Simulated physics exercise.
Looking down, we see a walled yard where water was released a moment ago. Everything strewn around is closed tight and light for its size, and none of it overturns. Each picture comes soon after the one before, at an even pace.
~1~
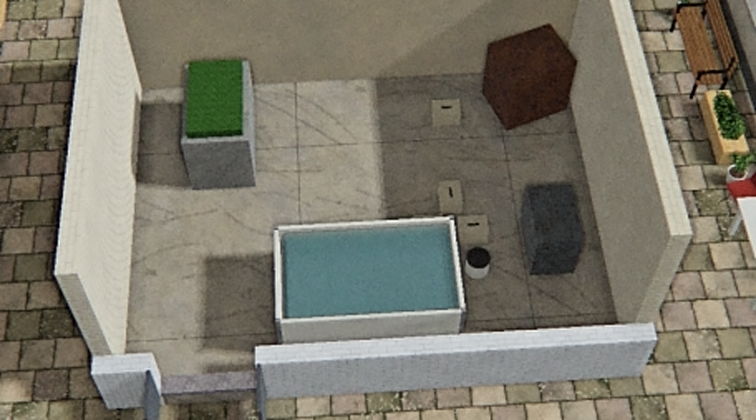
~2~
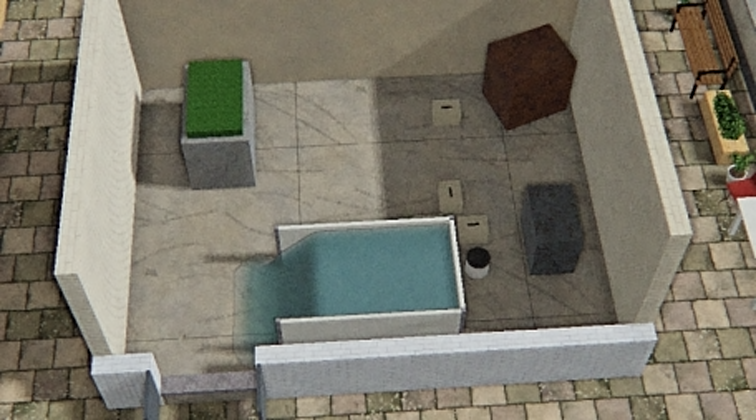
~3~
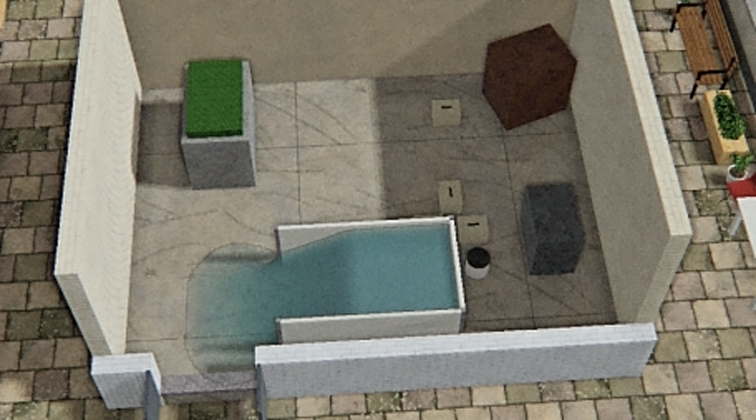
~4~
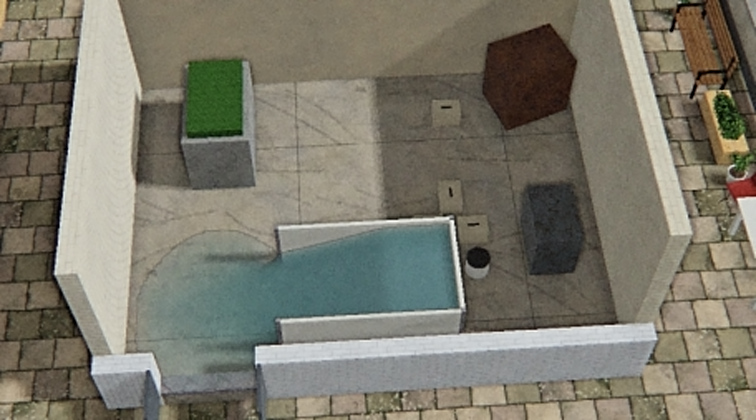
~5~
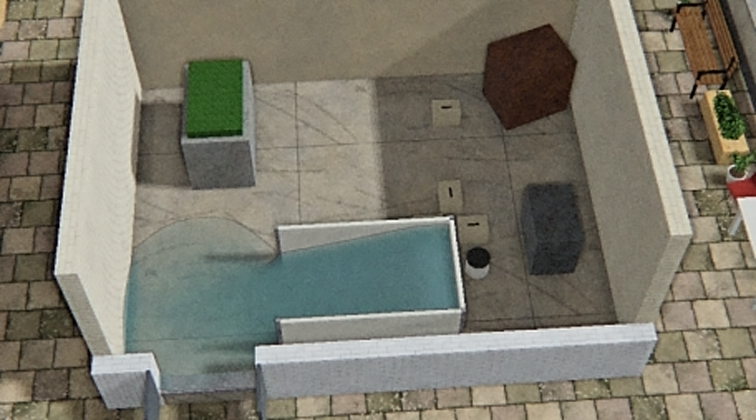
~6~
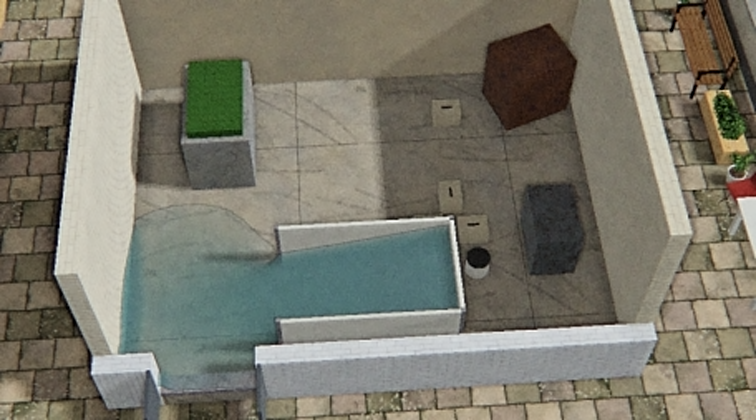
In a walled yard seen from above, a white-sided tank of blue water stands near the front wall, among several blocks. Its left side opens and water pours out across the paving, spreading leftward in a rounded sheet until it reaches the left wall, while the blocks stay still.
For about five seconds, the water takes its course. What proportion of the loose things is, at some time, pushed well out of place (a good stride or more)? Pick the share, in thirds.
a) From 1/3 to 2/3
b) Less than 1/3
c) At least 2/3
(a) From 1/3 to 2/3.
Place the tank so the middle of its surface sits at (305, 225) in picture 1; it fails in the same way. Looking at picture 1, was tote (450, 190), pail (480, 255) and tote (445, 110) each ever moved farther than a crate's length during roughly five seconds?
Object by object, in turn: Travelled a good distance, lingered near its place, travelled a good distance.
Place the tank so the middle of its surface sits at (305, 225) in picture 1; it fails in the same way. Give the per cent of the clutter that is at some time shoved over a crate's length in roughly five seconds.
My guess is about 40 percent of them.
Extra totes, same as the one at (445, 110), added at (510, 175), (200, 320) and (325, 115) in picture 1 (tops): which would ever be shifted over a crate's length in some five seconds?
First falls short; second driven off; third driven off.
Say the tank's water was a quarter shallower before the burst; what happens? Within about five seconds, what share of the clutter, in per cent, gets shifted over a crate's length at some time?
Estimate: Around 0 in a hundred.
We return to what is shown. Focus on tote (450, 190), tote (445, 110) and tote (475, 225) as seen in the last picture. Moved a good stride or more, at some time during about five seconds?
In that order: That far or more, shifted that much, never so far.
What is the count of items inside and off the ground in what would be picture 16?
Total: 0.
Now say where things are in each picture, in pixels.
A tote at (473, 225) rests on the ground; a pail at (478, 257), on the bottom; 0 of 5 have shifted, in the first frame.
A tote at (473, 225), on the bottom; a pail at (478, 257), on the bottom; 0 of 5 have shifted, in the second frame.
A tote at (473, 225), on the bottom; a pail at (478, 257) rests on the ground; 0 of 5 have shifted, in the third frame.
A tote at (473, 225), on the bottom; a pail at (478, 257) rests on the ground; 0 of 5 have shifted, in the fourth frame.
A tote at (473, 225), on the bottom; a pail at (478, 257) rests on the ground; 0 of 5 have shifted, in the fifth frame.
A tote at (473, 225), on the bottom; a pail at (478, 257) rests on the ground; 0 of 5 have shifted, in the sixth frame.
A moment on, 0 of 5 are well off their spots; 0 afloat.
Next, 0 of 5 are well off their spots; 0 afloat.
Later, 0 of 5 are well off their spots; 0 afloat.
In the end, 3 of 5 are well off their spots, and 3 have been at some point; 2 afloat.
